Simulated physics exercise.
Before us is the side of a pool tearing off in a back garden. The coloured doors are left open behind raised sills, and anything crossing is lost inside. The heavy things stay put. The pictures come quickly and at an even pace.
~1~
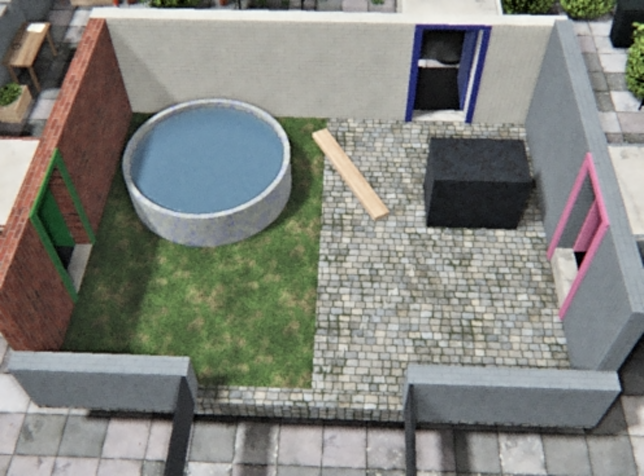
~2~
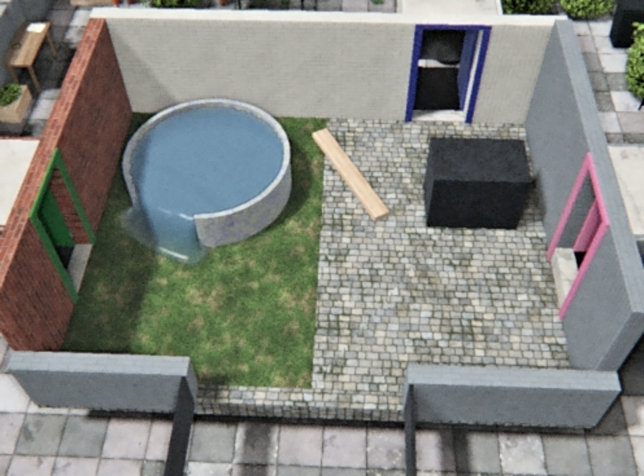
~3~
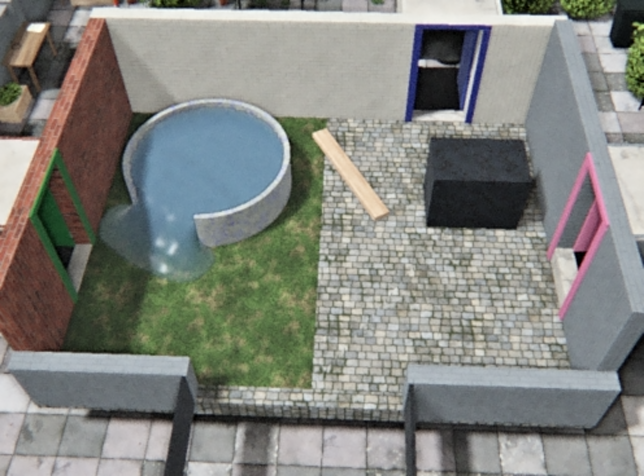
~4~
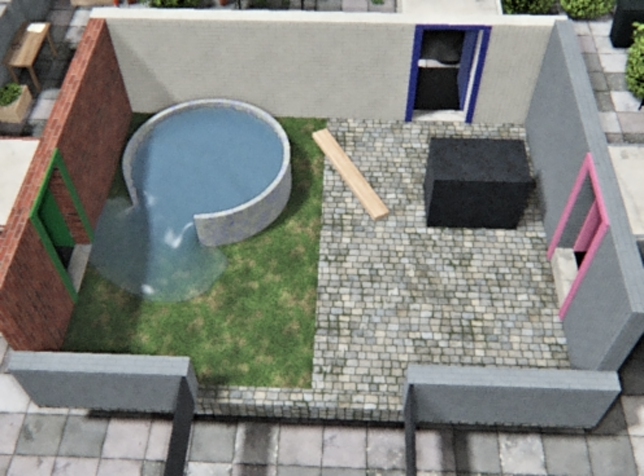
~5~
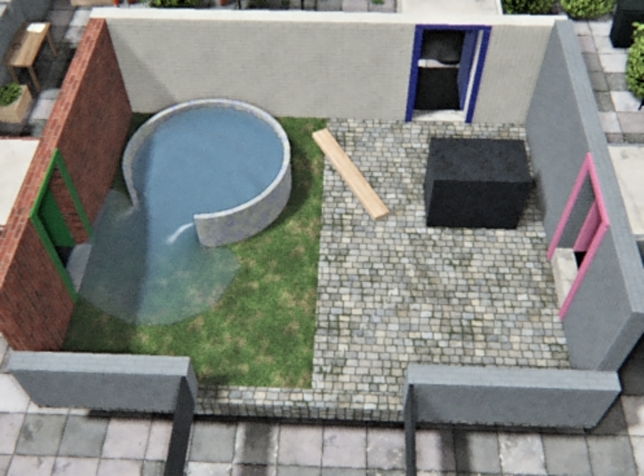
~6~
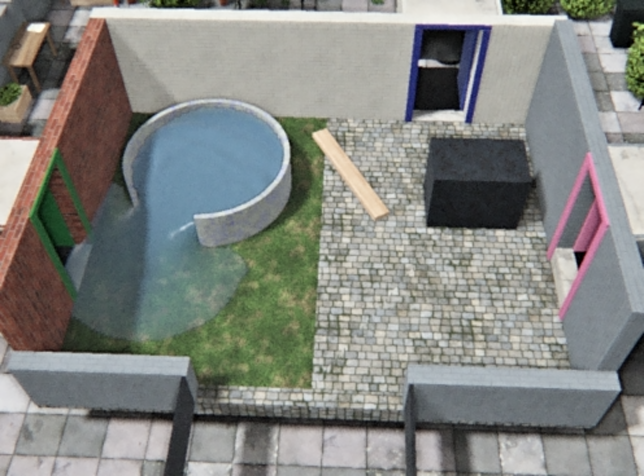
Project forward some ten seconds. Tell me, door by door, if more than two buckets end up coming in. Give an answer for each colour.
At the blue door, no, two at most. At the pink door, no, two at most. At the green door, yes, more than two.
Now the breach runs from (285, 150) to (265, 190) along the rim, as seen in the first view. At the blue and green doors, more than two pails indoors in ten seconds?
The blue one goes past it, the green one falls short.
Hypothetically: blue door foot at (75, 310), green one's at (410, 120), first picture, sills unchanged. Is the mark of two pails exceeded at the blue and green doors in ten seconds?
So the blue door goes beyond the limit; as for the green door, it stays beneath the limit.
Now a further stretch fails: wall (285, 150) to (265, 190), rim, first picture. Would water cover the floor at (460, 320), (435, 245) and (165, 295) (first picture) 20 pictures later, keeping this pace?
In the order given: Swamped, swamped and untouched.
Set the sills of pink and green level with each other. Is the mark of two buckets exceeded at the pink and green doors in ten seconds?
Pink door: Tops the threshold; green door: Remains below the threshold.
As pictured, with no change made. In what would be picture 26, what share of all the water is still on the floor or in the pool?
I make it around 86 per cent.
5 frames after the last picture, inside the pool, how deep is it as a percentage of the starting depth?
Near 70 in a hundred.
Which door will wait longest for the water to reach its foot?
From what the pictures show, it's the door marked blue.
A moment on, water covers 20 % of the floor; the blue door not reached, the pink door not reached, the green door over two buckets in.
Next, water covers 25 % of the floor; the blue door not reached, the pink door not reached, the green door far over two buckets in.
Then, water covers 40 % of the floor; the blue door not reached, the pink door not reached, the green door far over two buckets in.
Later, water covers 75 % of the floor; the blue door not reached, the pink door wet at the sill, nothing in, the green door far over two buckets in.
In the end, water covers 85 % of the floor; the blue door wet at the sill, nothing in, the pink door wet at the sill, nothing in, the green door far over two buckets in.
